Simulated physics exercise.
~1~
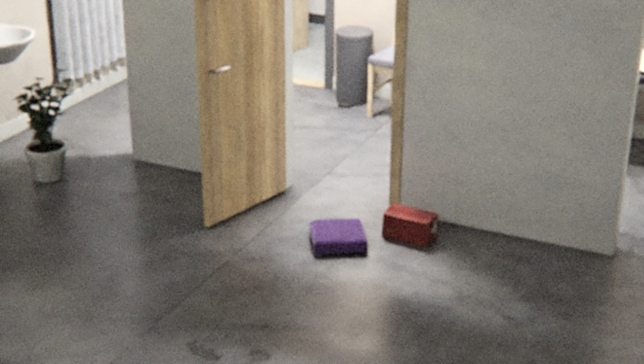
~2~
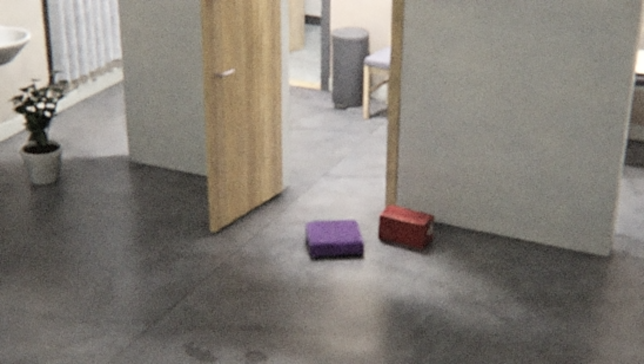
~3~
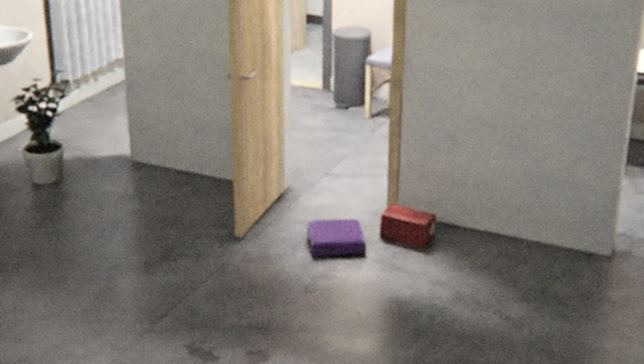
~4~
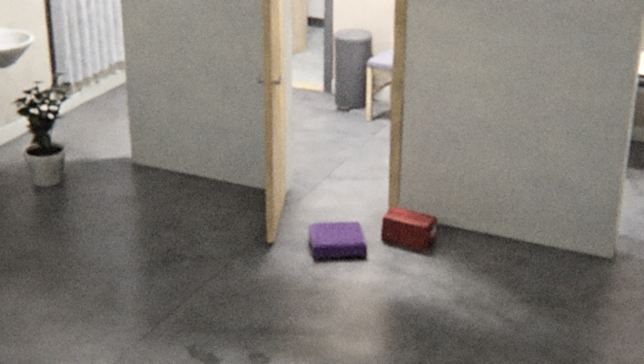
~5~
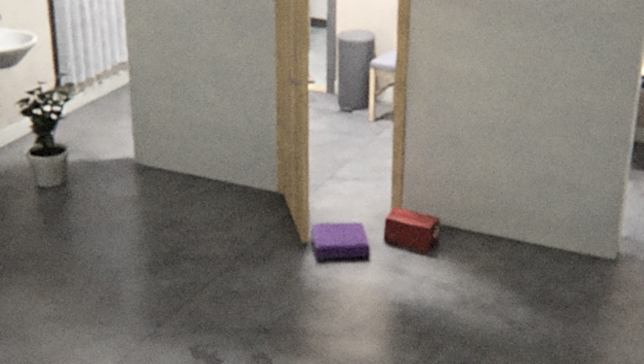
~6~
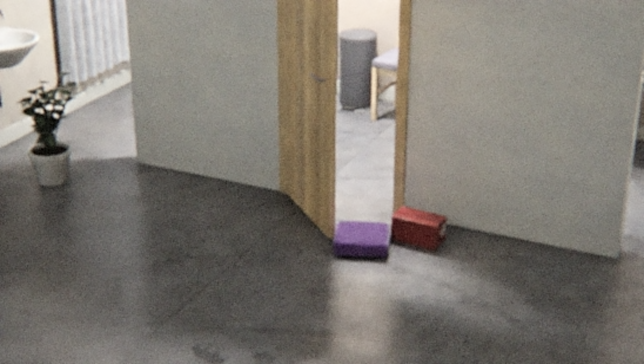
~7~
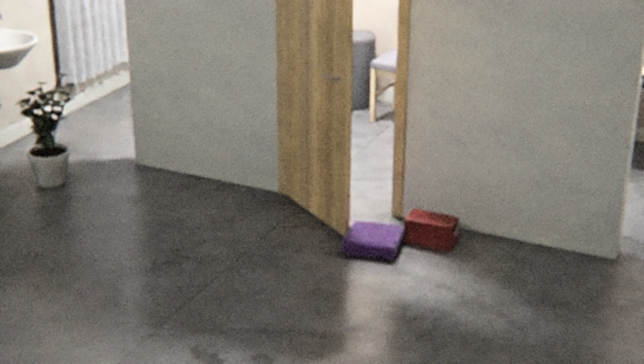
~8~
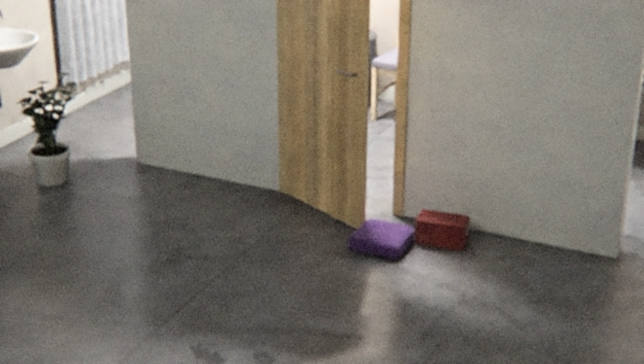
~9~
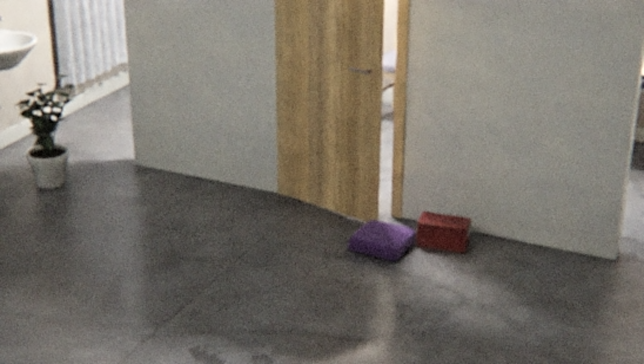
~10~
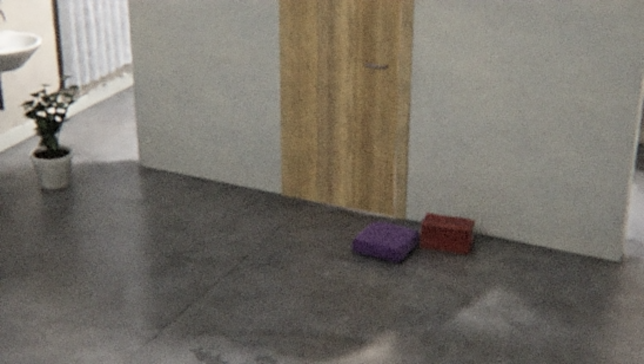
A wooden door swings closed, pushing a purple cushion and red parcel right, and shuts.
